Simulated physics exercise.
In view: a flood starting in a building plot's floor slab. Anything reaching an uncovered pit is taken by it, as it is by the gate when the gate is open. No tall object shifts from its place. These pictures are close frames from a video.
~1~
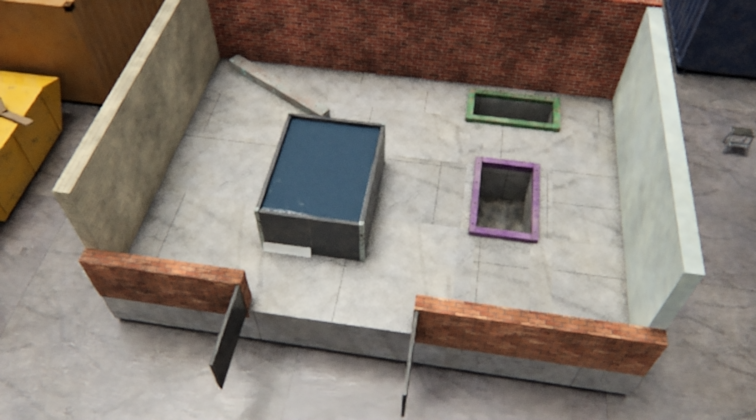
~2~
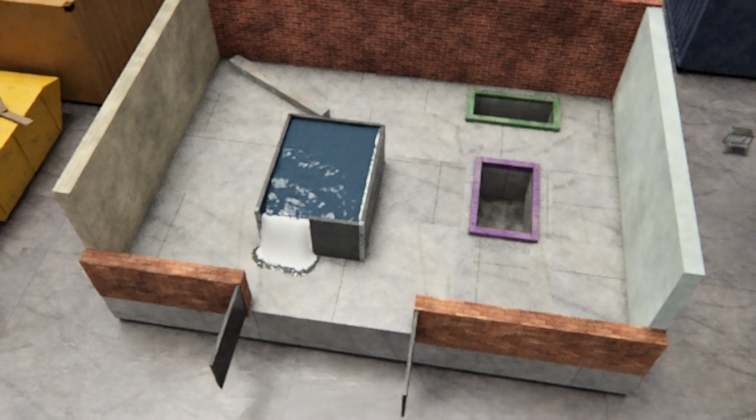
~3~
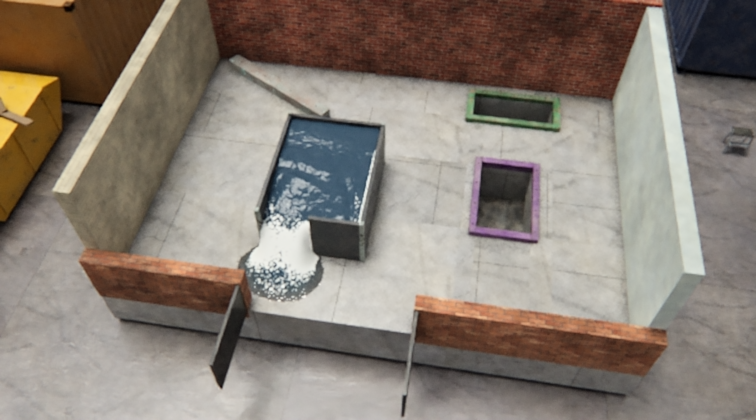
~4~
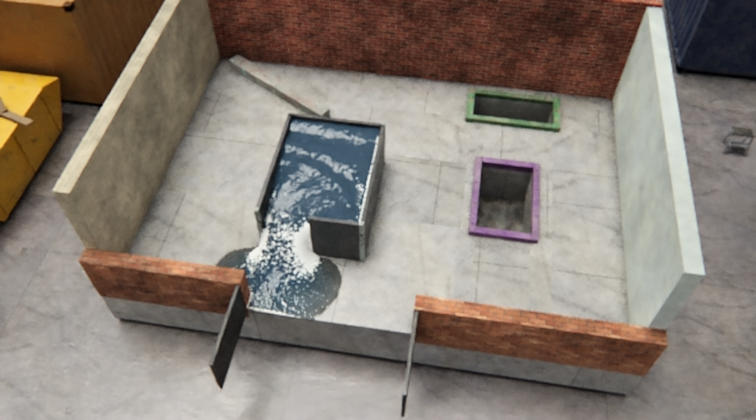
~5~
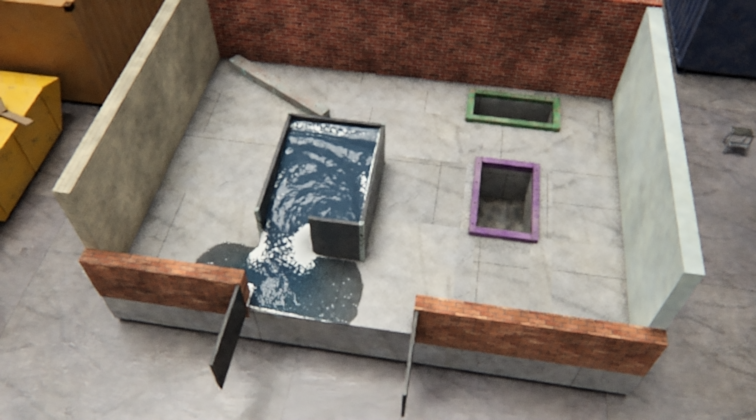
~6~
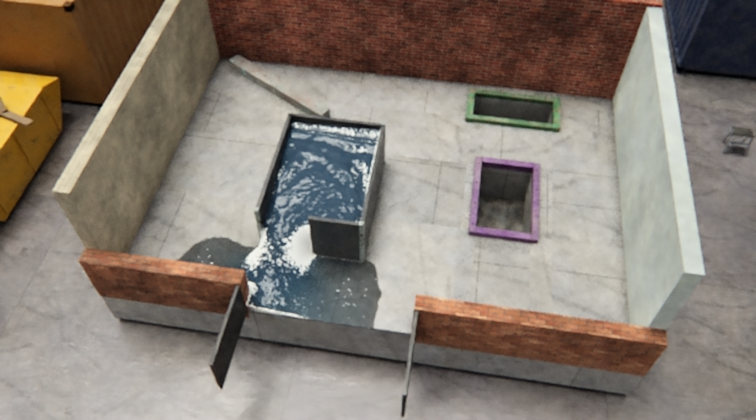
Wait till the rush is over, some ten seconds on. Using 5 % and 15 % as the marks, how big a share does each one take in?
Shares taken in: Gate - over 15 %; purple pit - under 5 %; green pit - under 5 %.
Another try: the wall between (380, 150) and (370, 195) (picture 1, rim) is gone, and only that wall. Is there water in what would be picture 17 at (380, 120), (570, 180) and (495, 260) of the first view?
The first would be still unwetted, the second still unwetted and the third drenched.
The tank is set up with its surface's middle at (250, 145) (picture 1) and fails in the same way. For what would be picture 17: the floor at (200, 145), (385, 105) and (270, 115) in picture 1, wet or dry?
Okay, first one got wet, second one high and dry, last one high and dry.
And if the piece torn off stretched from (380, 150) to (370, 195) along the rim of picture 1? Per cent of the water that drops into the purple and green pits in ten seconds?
Purple takes 30 in a hundred, green takes 4 in a hundred.
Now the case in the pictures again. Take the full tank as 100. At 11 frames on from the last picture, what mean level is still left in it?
About 54 %.
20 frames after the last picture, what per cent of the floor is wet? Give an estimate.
Some 30 per cent.
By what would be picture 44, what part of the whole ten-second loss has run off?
Working it through, I arrive at 85 per cent.
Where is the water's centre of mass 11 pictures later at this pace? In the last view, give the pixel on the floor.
Centre: Close to (290, 216).
A moment on, water covers 10 % of the floor; the gate 15 %, the purple pit 0 %, the green pit 0 %.
Next, water covers 15 % of the floor; the gate 26 %, the purple pit 0 %, the green pit 0 %.
Then, water covers 30 % of the floor; the gate 37 %, the purple pit 0 %, the green pit 0 %.
Later, water covers 35 % of the floor; the gate 49 %, the purple pit 0 %, the green pit 0 %.
In the end, water covers 50 % of the floor; the gate 57 %, the purple pit 0 %, the green pit 0 %.
